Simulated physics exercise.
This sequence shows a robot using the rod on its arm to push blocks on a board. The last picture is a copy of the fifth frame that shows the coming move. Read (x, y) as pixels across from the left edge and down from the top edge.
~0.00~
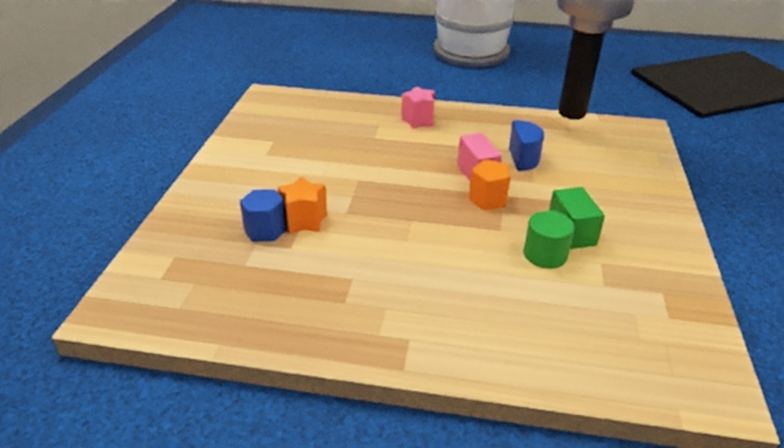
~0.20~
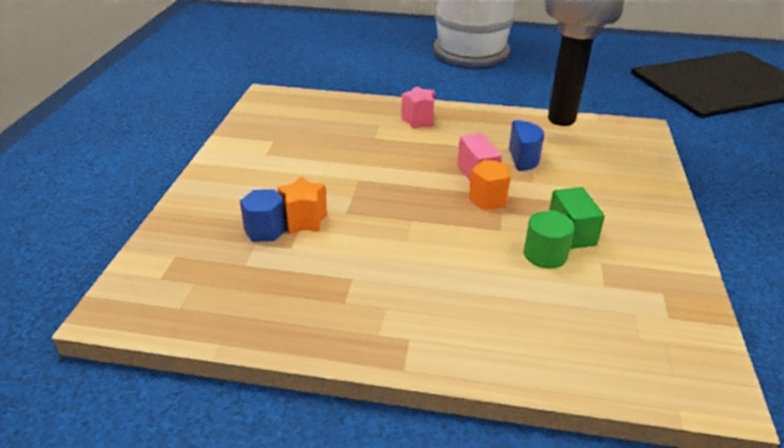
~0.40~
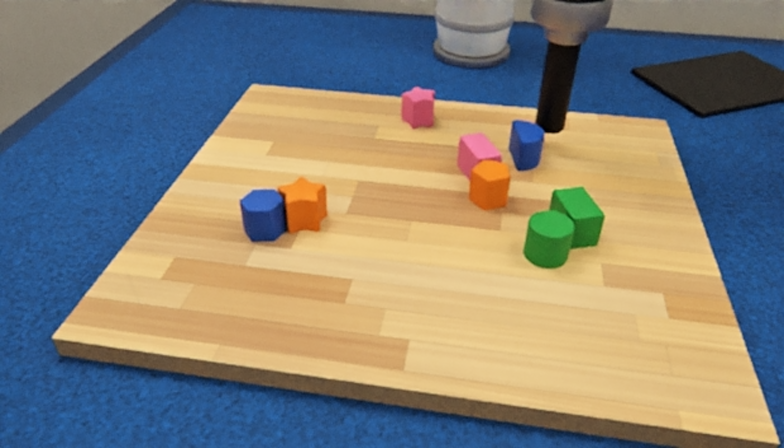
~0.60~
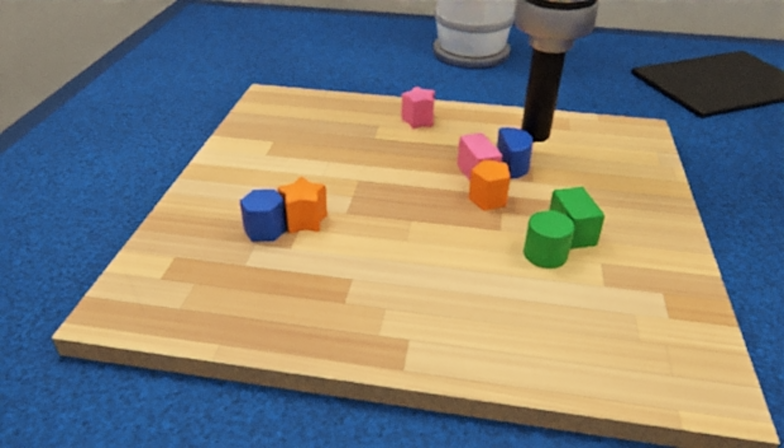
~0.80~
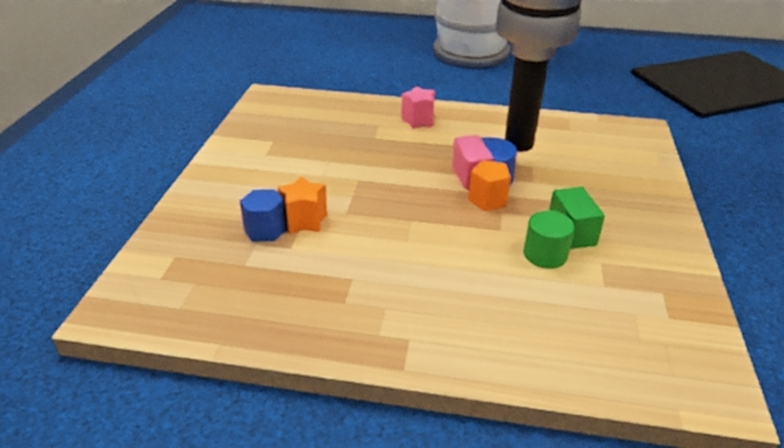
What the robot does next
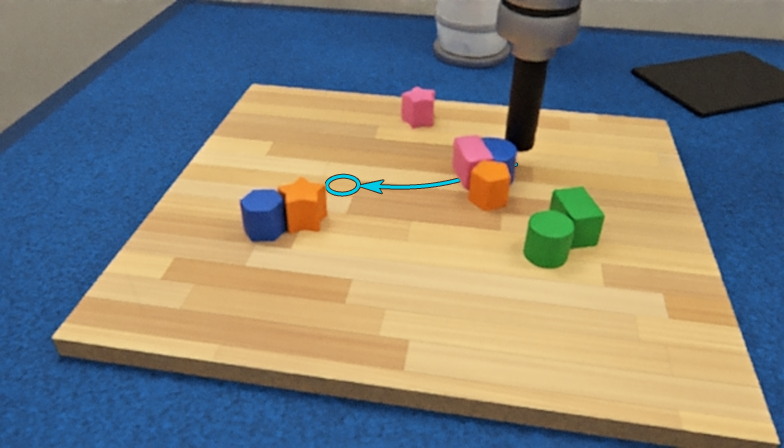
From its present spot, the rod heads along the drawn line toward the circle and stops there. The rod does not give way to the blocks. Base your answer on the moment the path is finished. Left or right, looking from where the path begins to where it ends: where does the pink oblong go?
The shift is to the left of that direction.
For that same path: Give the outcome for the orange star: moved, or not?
By the time the path is finished, it has hardly shifted at all.
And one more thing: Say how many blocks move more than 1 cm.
My forecast: 3 or more.
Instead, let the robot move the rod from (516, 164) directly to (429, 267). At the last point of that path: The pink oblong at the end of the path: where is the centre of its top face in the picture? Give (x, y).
The middle of its upper face will lie at (442, 156).
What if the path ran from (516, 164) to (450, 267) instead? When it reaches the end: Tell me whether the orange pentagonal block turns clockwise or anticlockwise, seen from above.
From above, it looks like the orange pentagonal block goes counterclockwise.
The drawn path runs from (516, 164) via (436, 185), ending at (343, 185).
The first path, step by step. One third of the way, rod at (466, 160); pink oblong at (419, 164); orange pentagonal block at (484, 179), turned 40° anticlockwise; blue D-shaped block at (447, 163).
Two thirds of the way, rod at (405, 168); pink oblong at (367, 183), turned 35° anticlockwise; orange pentagonal block at (484, 179), turned 40° anticlockwise; blue D-shaped block at (391, 174), turned 35° anticlockwise.
At the end, rod at (342, 166); orange star not moved; pink oblong at (358, 188), turned 55° anticlockwise; orange pentagonal block at (484, 179), turned 40° anticlockwise; blue D-shaped block at (377, 176), turned 55° anticlockwise.
